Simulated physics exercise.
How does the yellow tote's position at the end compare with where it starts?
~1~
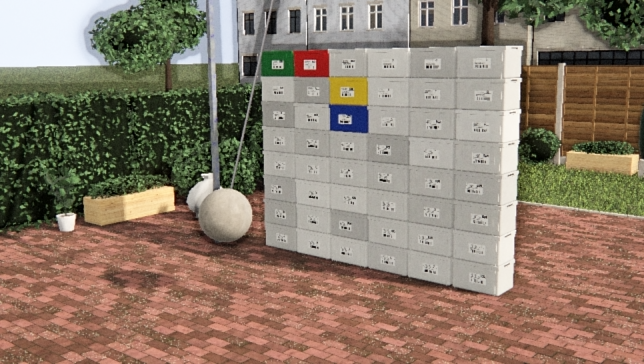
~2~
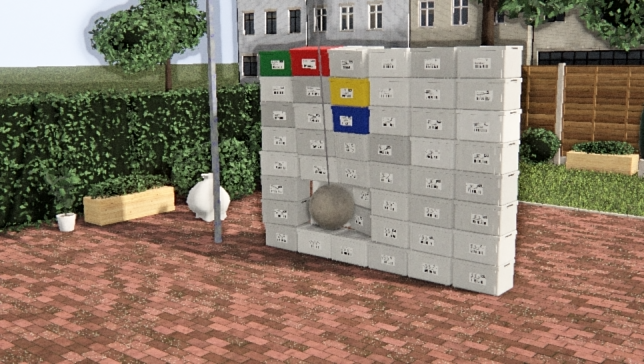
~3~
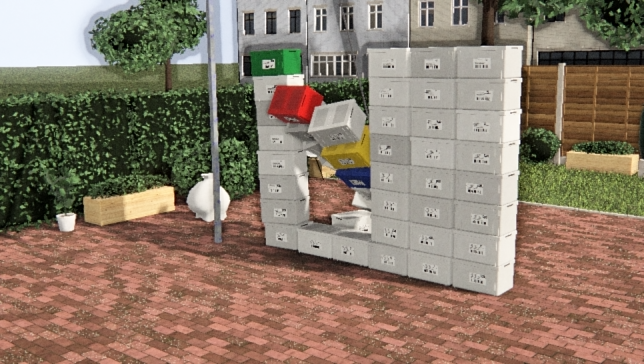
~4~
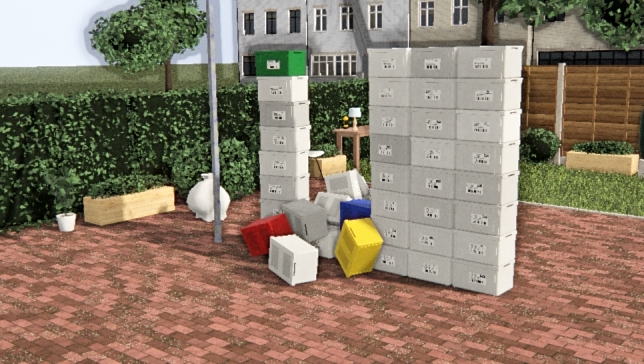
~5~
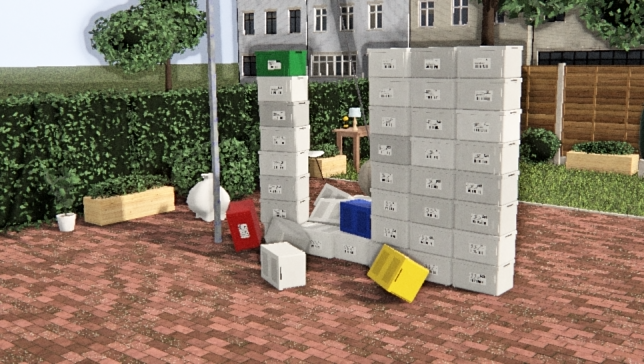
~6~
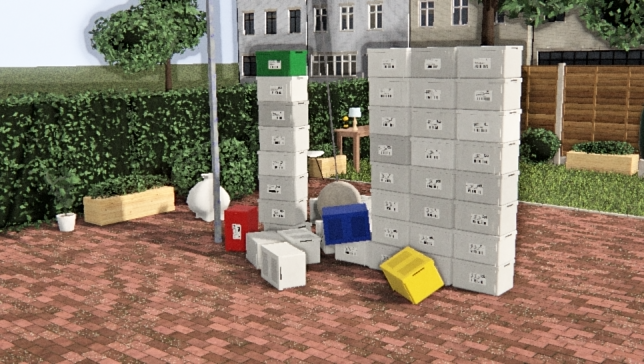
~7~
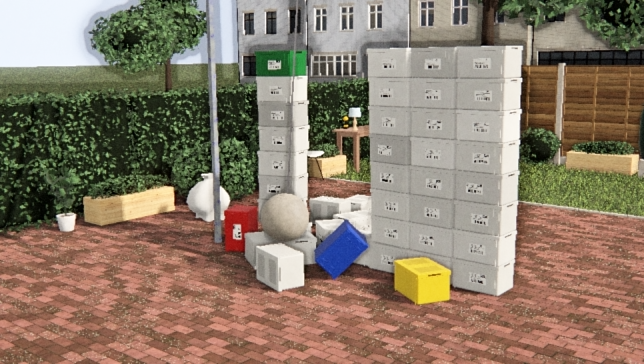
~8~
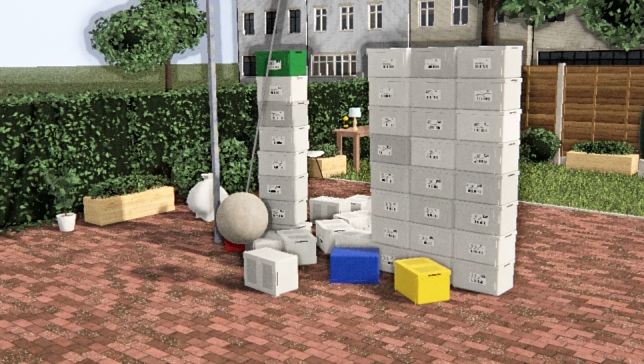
At the start the yellow tote sits high in the wall, one row below the top. By the end it lies on the brick paving in front of the wall, lower and farther to the right.
